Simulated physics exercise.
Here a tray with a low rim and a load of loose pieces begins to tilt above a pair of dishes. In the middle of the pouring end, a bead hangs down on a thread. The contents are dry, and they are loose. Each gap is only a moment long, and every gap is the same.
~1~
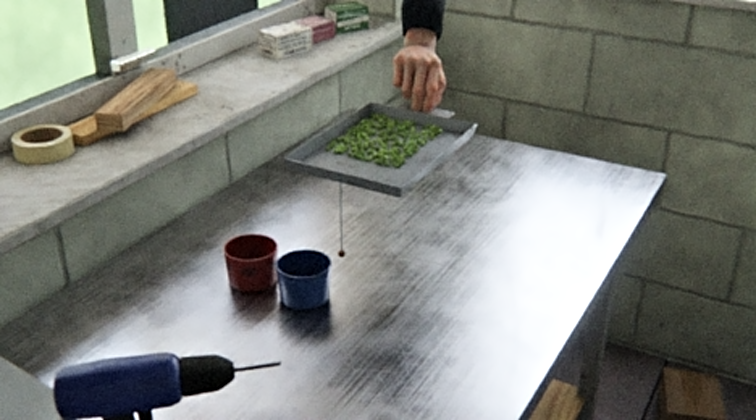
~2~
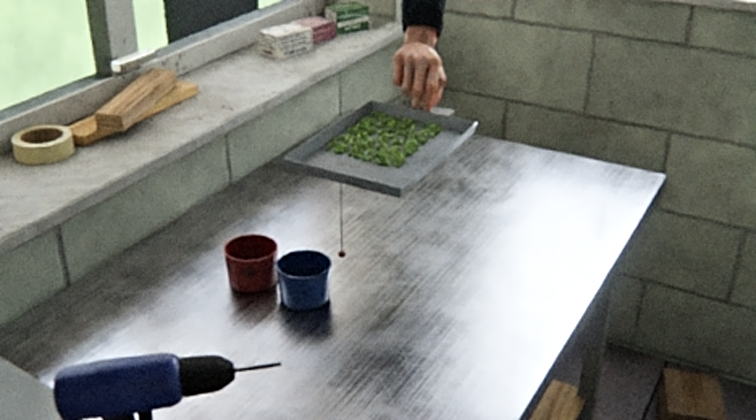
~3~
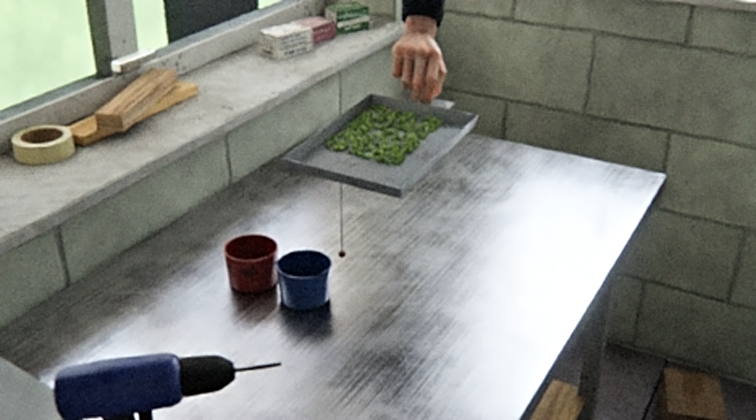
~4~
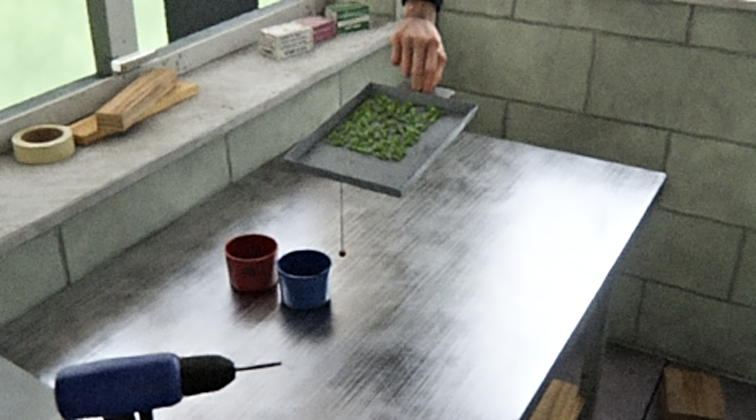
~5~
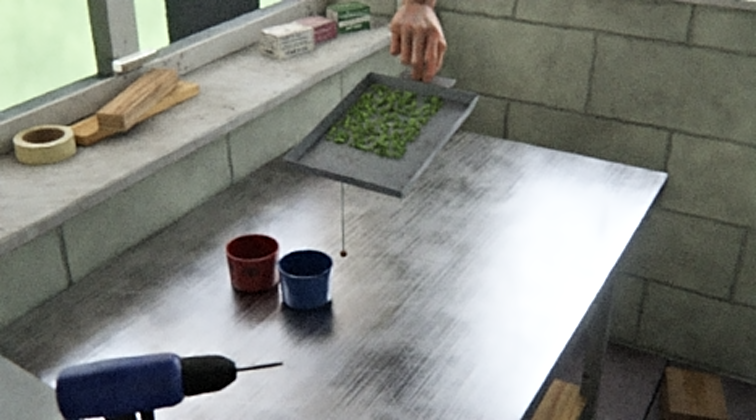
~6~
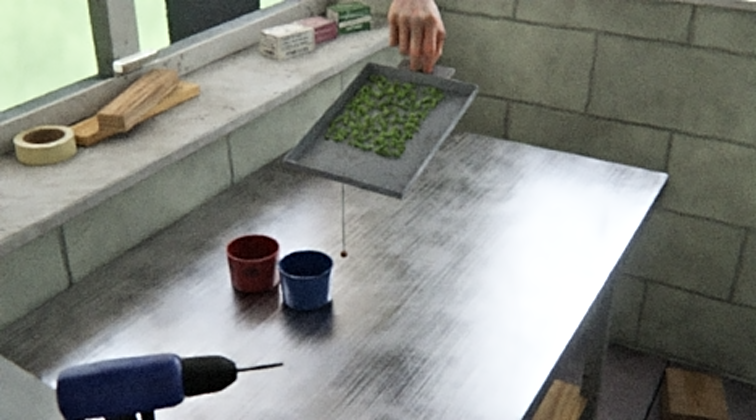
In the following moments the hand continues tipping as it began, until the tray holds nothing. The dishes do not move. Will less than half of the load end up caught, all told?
Yes - most of the load is lost.
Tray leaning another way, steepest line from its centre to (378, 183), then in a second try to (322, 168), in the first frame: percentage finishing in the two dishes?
For the first it's near 0 %, for the second near 50 %.
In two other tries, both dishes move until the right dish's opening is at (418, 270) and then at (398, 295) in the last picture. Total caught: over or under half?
Taking the tries in order: A minor share, followed by a major share.
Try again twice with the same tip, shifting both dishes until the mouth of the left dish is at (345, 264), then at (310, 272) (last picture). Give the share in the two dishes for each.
Around 10 and around 80 per cent, in that order.
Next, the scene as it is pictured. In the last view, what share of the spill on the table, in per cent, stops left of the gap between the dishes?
Share on the left: Near 10 %.
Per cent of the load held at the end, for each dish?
Per hundred pieces, the left dish ends with about 0 and the right dish with about 20.
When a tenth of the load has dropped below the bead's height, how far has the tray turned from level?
Angle: Close to 65°.
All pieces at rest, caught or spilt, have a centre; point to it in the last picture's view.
I'd mark it at roughly (341, 326).
Soon after the last picture, tray tipped steeply; most on the tray; a stray few outside both; about a quarter in the air.
A little later, tray tipped right over; about two thirds on the tray; a stray few in the right dish; about a quarter outside both; about a quarter in the air.
Later still, tray tipped past a quarter turn; about a quarter in the right dish; most outside both.
At rest, tray tipped past a quarter turn; about a quarter in the right dish; none in the left dish; most outside both.
